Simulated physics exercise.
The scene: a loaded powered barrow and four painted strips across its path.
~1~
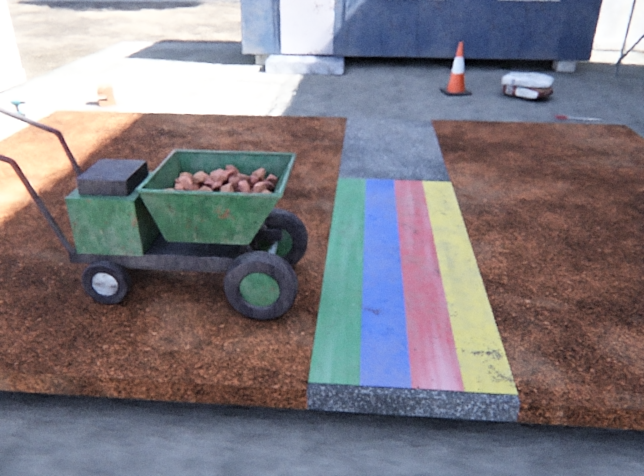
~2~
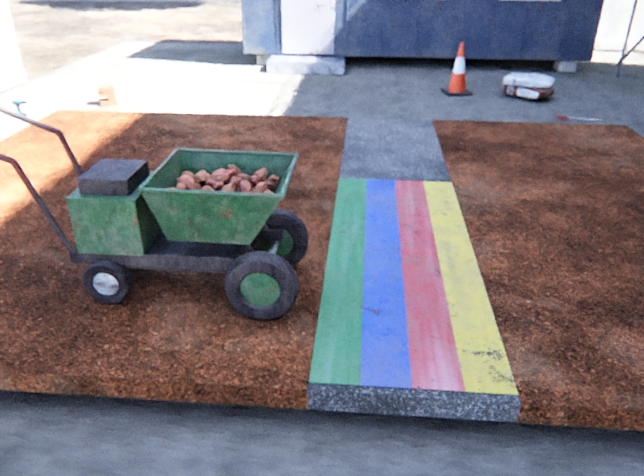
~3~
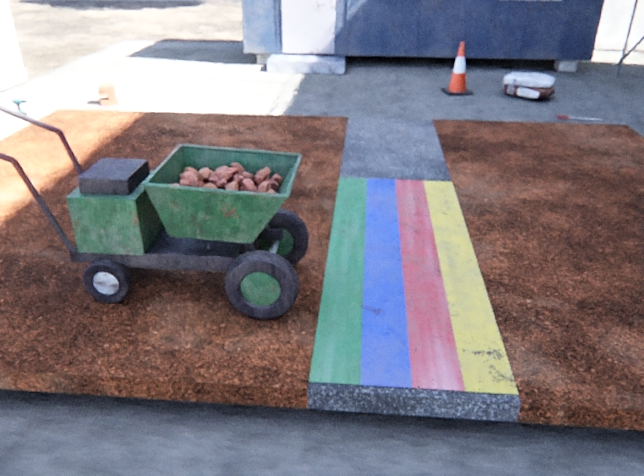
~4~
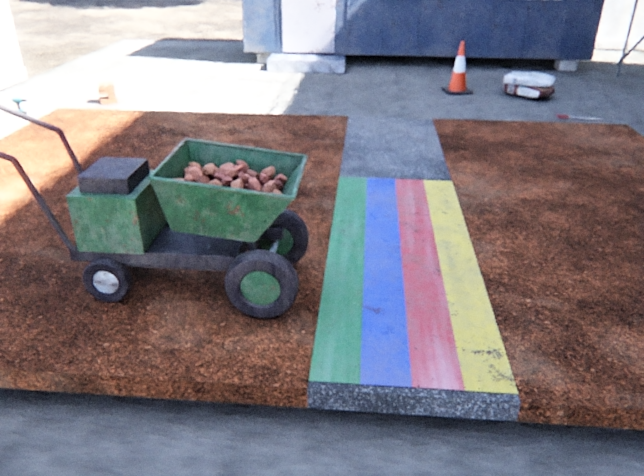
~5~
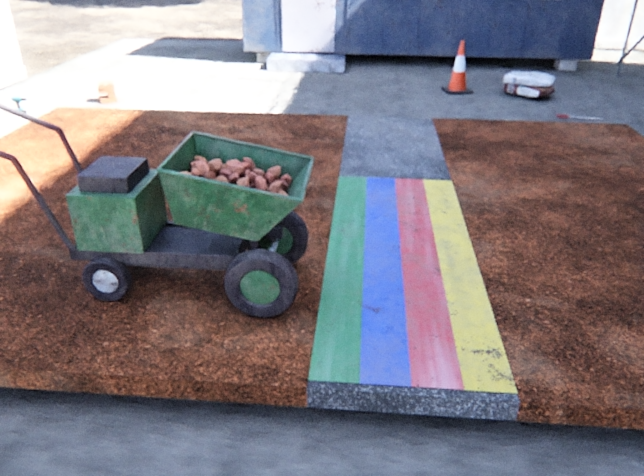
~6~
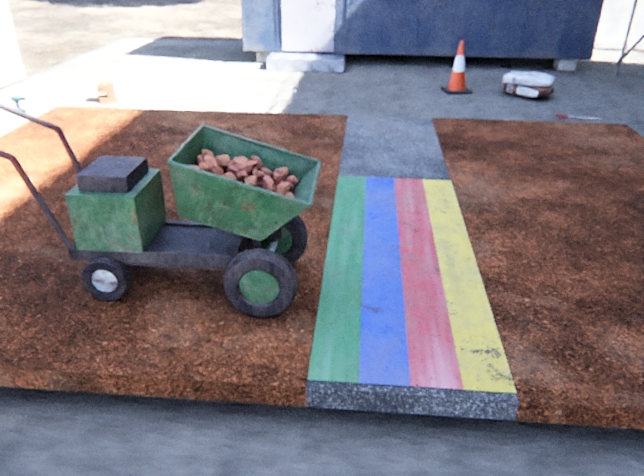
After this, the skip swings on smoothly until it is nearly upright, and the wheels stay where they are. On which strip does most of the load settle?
Most lies over the blue band.
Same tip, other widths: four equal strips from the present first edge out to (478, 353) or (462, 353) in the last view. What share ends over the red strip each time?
First some 30, then 30 per cent.
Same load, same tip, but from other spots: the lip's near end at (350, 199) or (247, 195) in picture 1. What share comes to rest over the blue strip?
The first gives 0 %, the second 30 %.
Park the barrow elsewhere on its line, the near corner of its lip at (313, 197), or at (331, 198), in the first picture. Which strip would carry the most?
At the first place the red one, at the second the red one.
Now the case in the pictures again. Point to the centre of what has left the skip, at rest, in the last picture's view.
Around (394, 288).
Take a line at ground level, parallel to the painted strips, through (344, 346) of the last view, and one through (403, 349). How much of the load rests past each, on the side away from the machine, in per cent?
First some 80, then 40 per cent.
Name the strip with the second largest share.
Second comes the strip in red.
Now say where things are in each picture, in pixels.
In the first frame, lip of the skip near (280, 196), level; top of the load near (223, 192), lumps of rubble; green strip near (337, 343); blue strip near (385, 346); red strip near (432, 349); yellow strip near (481, 351).
In the second frame, lip of the skip near (282, 197), level; top of the load near (225, 191).
In the third frame, lip of the skip near (286, 197), tipped barely; top of the load near (224, 176).
In the fourth frame, lip of the skip near (293, 198), tipped a little; top of the load near (221, 179).
In the fifth frame, lip of the skip near (301, 201), tipped a little; top of the load near (227, 176).
In the sixth frame, lip of the skip near (309, 205), tipped clearly; top of the load near (215, 173); green strip near (337, 341); blue strip near (384, 344); red strip near (431, 347); yellow strip near (480, 350).
Shortly afterwards, skip tipped steeply; the whole lot in the skip.
Next, skip tipped right over; all but a few in the skip; a little over the blue strip.
Some moments later, skip tipped right over; near a third in the skip; near a third over the blue strip; near a quarter over the red strip; a little over the yellow strip; only a few off the paint.
In the end, skip tipped right over; near a quarter in the skip; a little over the green strip; near a third over the blue strip; near a quarter over the red strip; a little over the yellow strip; a little off the paint.
